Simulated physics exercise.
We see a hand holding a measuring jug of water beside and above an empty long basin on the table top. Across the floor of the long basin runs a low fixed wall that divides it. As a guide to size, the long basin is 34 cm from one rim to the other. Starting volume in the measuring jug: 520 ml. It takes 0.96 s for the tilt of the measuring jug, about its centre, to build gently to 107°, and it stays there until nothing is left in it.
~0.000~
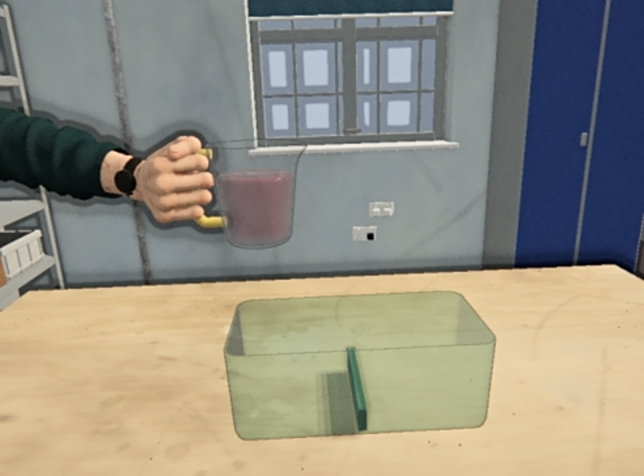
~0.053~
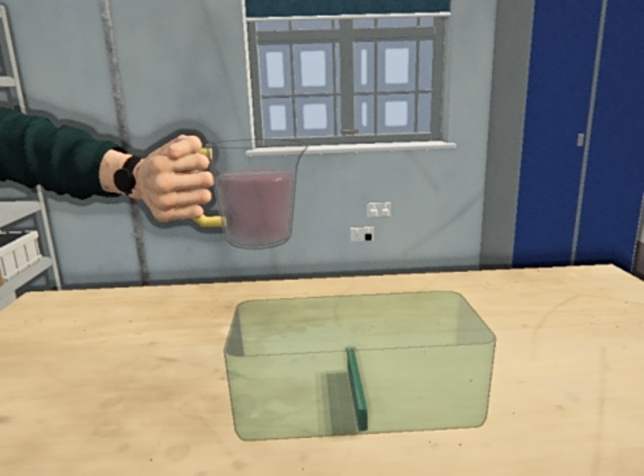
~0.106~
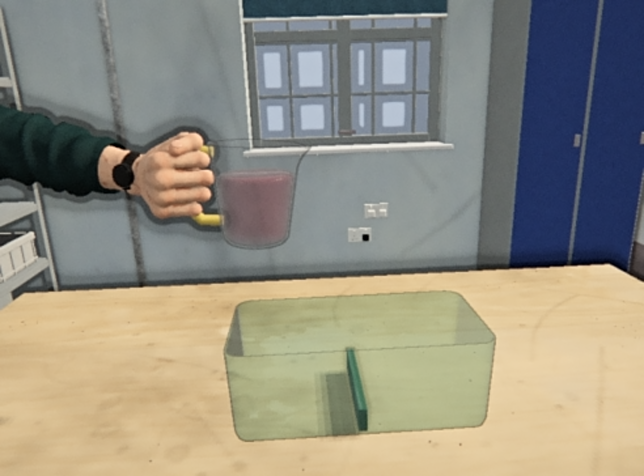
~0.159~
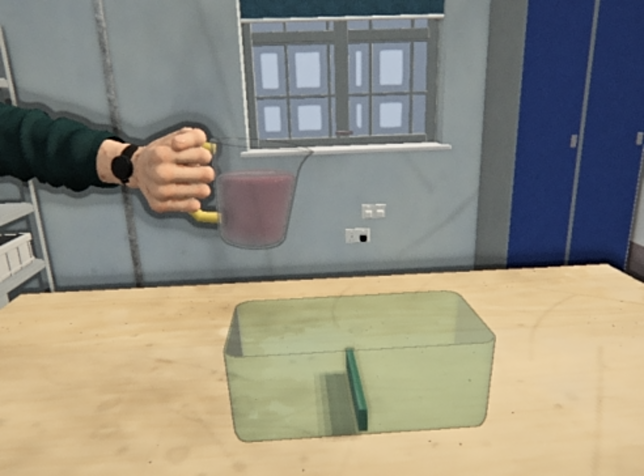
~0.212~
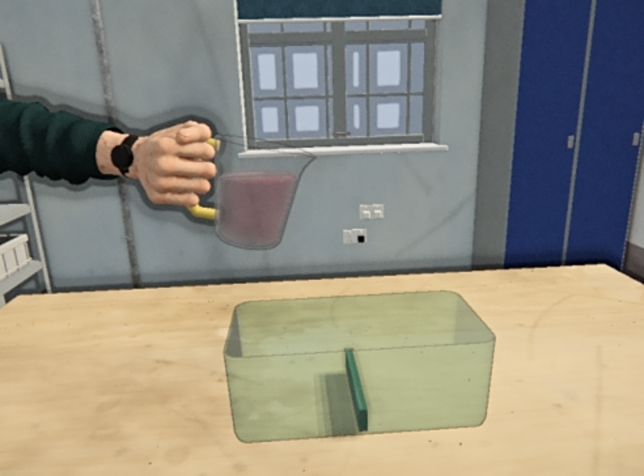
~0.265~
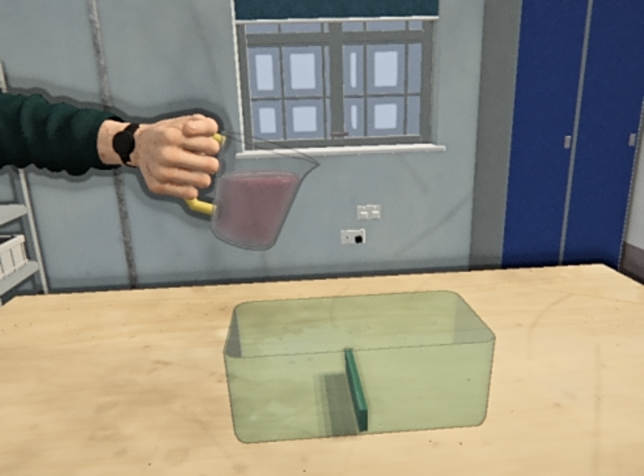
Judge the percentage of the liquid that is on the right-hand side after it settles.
My estimate is 85 %.
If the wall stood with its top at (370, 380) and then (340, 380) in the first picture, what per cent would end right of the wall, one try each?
Some 55 in a hundred, then some 90 in a hundred.
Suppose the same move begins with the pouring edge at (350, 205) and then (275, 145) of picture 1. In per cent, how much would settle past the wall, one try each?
95 per cent first, 15 per cent second.
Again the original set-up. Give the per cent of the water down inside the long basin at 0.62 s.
1 %, roughly.
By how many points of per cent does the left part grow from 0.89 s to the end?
I'd put it near 10 percent.
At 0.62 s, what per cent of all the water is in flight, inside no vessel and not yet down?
Share: Roughly 20 per cent.
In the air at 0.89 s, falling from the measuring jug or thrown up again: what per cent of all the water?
Near 26 per cent, I'd say.
After 0.62 s the tilt is 78° and 79 per cent is still to pour, 0 is left of the wall and 1 right of it.
After 0.89 s the tilt is 105° and 18 per cent is still to pour, 3 is left of the wall and 53 right of it.
After 1.16 s the tilt is 107° and 0 per cent is still to pour, 11 is left of the wall and 84 right of it.
After 1.46 s the tilt is 107° and 0 per cent is still to pour, 12 is left of the wall and 85 right of it.
In the end 12 per cent lies left of the wall, 85 right of it and 2 outside.
